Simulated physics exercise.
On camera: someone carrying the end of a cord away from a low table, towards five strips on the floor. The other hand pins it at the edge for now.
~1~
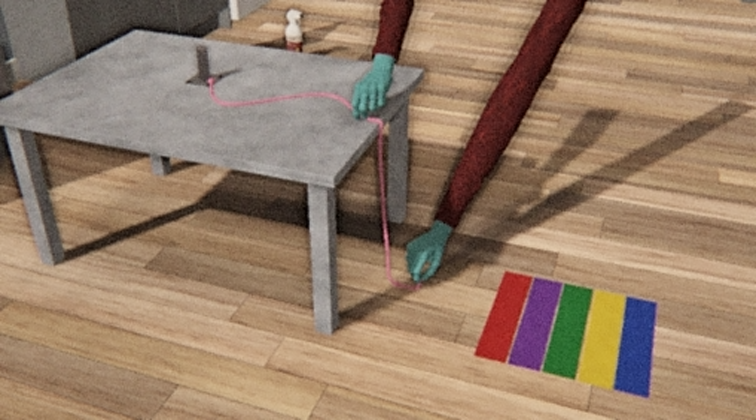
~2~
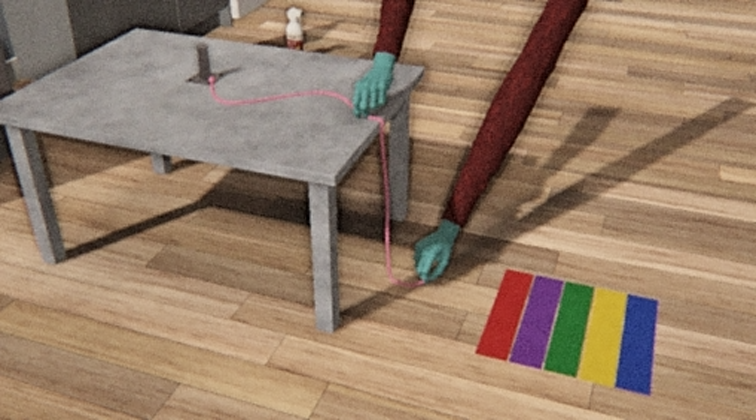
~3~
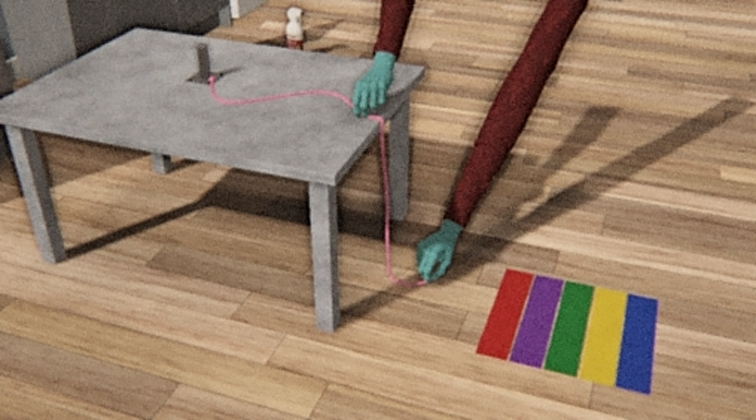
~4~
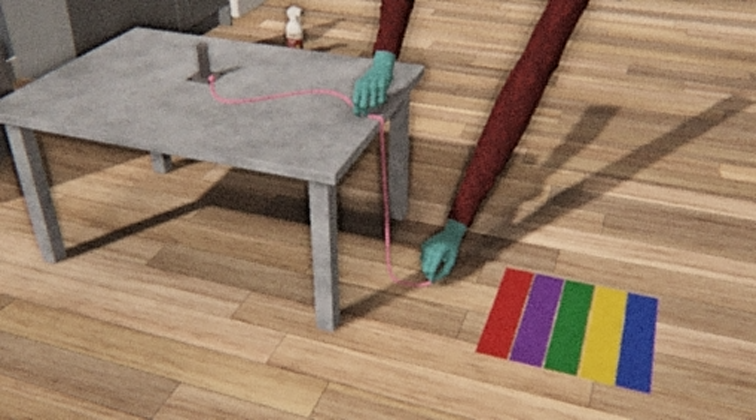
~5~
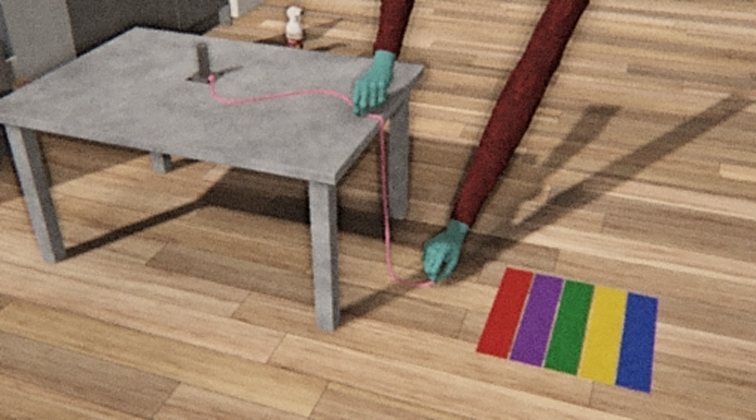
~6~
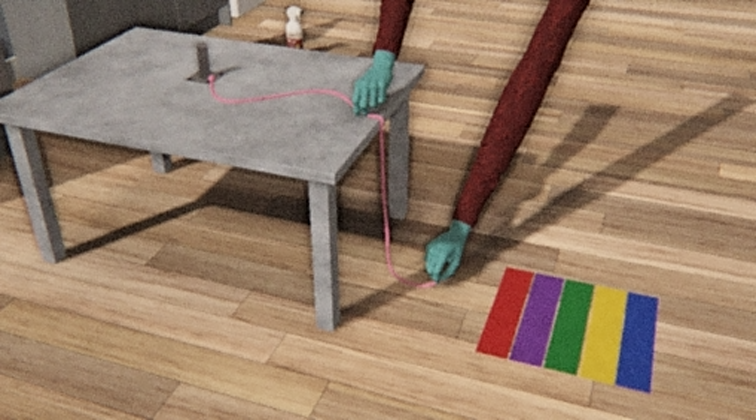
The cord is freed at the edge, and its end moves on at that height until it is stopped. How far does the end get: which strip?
It gets as far as the yellow strip.
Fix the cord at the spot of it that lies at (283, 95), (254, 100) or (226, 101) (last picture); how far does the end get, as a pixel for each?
Near (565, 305), (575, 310) and (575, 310).
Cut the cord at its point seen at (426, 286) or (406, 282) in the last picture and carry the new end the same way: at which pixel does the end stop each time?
The places are (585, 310) and (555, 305).
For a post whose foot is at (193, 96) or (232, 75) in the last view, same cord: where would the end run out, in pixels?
In that order: (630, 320) and (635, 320).
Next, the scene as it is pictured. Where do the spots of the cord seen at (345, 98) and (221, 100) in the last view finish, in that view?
About (377, 114), and the other about (261, 88).
A little later, end near (537, 301); over purple.
Next, end near (582, 310); over green.
When it is tight, end near (608, 316); over yellow. The yellow one.
